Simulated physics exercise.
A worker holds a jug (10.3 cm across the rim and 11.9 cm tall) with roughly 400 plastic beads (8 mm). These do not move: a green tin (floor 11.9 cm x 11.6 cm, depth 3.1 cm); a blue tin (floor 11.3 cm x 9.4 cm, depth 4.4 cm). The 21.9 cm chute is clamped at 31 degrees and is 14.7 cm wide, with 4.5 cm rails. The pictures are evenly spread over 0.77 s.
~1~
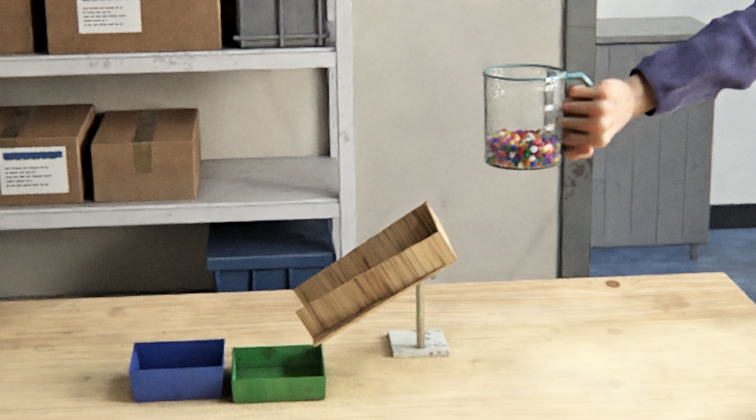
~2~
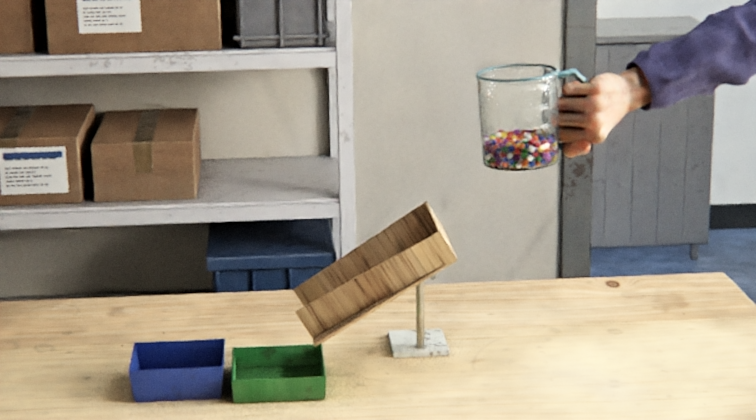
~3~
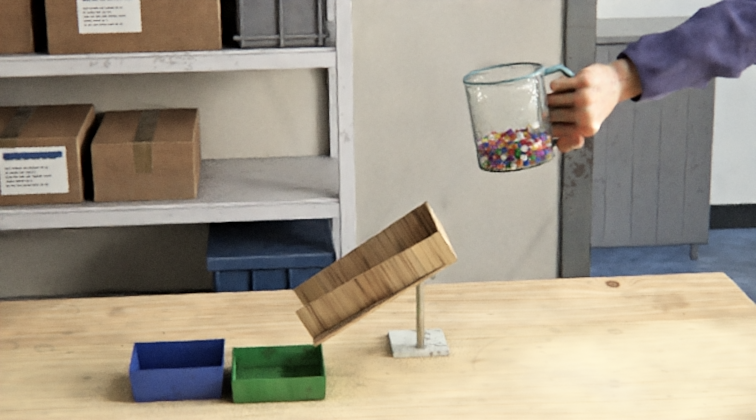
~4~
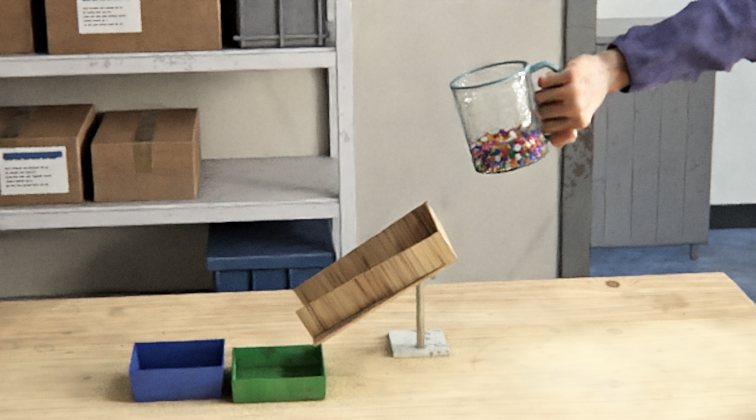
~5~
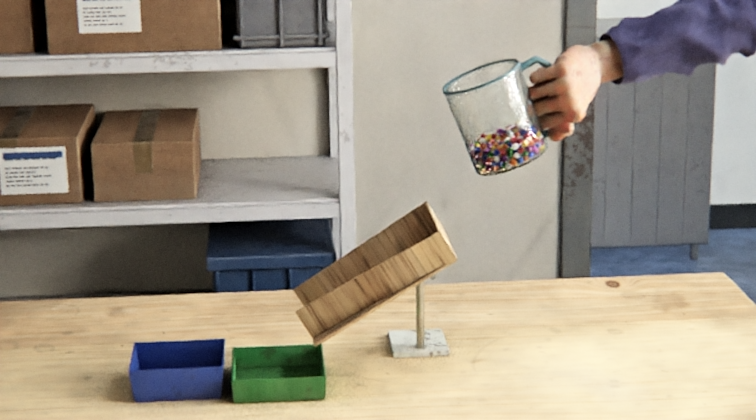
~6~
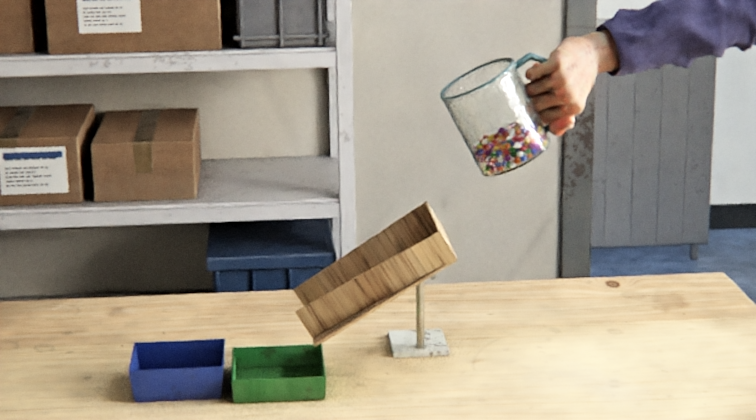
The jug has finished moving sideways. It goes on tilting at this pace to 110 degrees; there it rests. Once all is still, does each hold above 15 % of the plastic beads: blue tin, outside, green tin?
Blue tin: Under, outside: Over, green tin: Over.
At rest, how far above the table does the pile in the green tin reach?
About 2.0 cm.
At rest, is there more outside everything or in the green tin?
More ends outside everything.
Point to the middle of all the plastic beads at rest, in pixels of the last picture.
Near (519, 370).
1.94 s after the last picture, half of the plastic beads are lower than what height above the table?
About 34 cm.
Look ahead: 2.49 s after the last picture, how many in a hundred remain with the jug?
Some 45 per cent of the load.
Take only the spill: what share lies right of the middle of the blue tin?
Some 100 per cent.
Then, 0.75 s after the last picture, tilt 54 degrees; jug 100 %; middle of all pieces near (517, 138).
Then, 1.37 s after the last picture, tilt 77 degrees; jug 100 %; middle of all pieces near (521, 132).
Then, 1.94 s after the last picture, tilt 98 degrees; jug 100 %; middle of all pieces near (517, 131).
Then, 2.49 s after the last picture, tilt 110 degrees; outside 5 %, slope 40 %, jug 45 %, in the air 5 %; middle of all pieces near (468, 210).
In the end, green tin 30 %, outside 65 %, slope 0 %, blue tin 0 %, jug 0 %.
